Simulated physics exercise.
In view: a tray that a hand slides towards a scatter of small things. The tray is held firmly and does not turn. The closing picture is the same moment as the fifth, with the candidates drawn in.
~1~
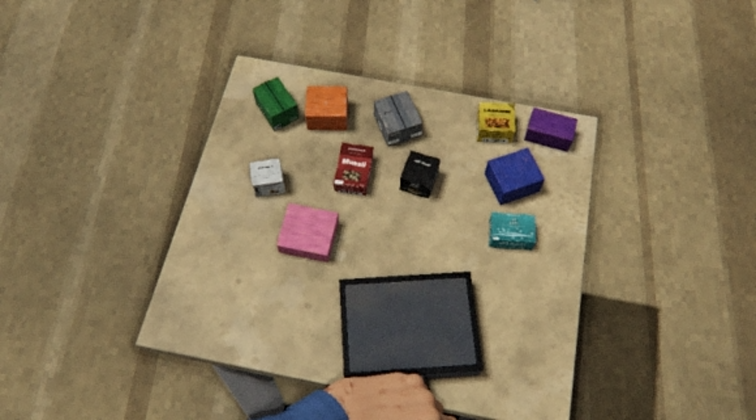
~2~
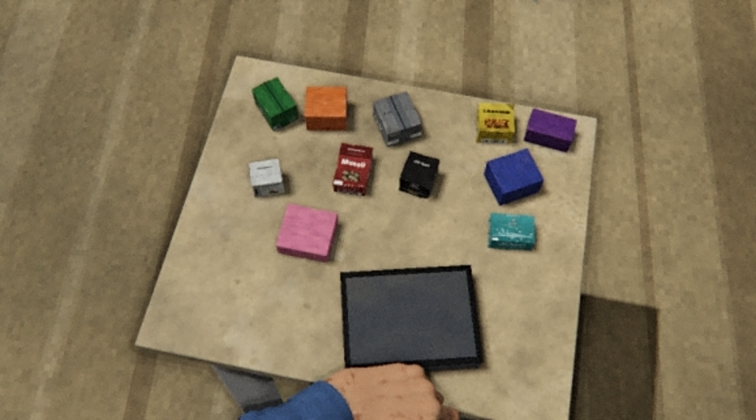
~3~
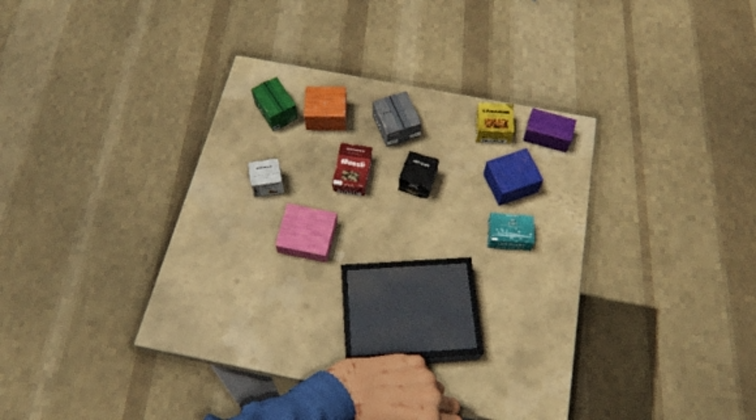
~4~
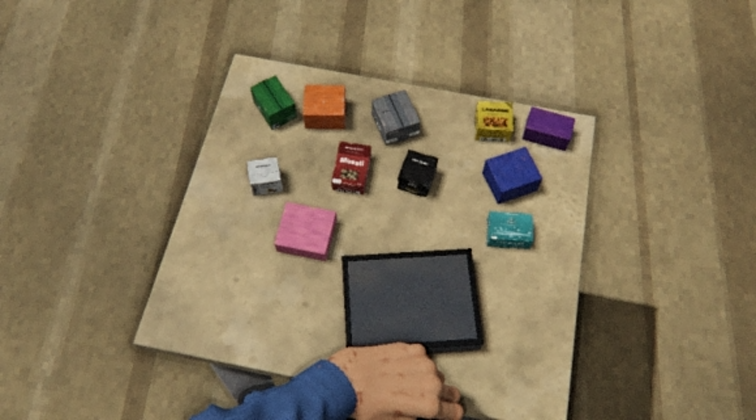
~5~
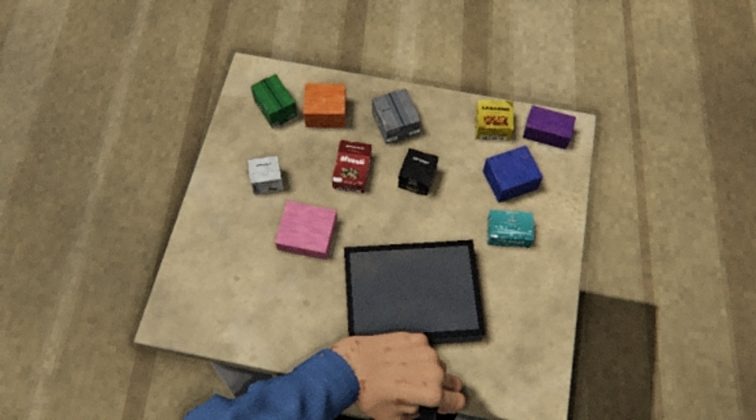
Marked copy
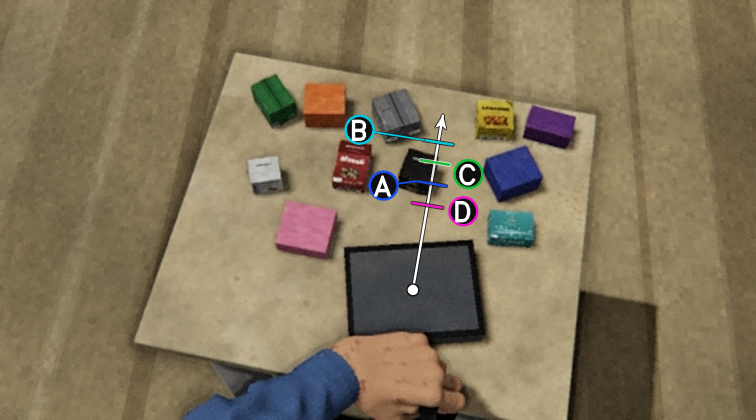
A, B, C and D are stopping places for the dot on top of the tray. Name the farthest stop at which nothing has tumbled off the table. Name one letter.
As far as tick B.
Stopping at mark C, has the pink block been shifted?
No.
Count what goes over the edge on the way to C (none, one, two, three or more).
In all, none.
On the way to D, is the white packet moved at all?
No.
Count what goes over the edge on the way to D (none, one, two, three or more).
By then, none.
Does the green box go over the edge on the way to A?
No.
On the marked copy, A at (431, 183); B at (438, 142); C at (435, 162); D at (427, 205); the arrow from (413, 290) to (443, 116); the white dot at (413, 290).
With B. Early on, tray (422, 238); purple block (549, 127); yellow packet (494, 120).
Further on, tray (431, 186); grey box (394, 101); orange block (321, 101).
At the end, tray (437, 148); yellow packet (504, 97); grey box (386, 83); nothing has fallen.
As for the rest, A is safe but short; C is safe but short; D is safe but short.
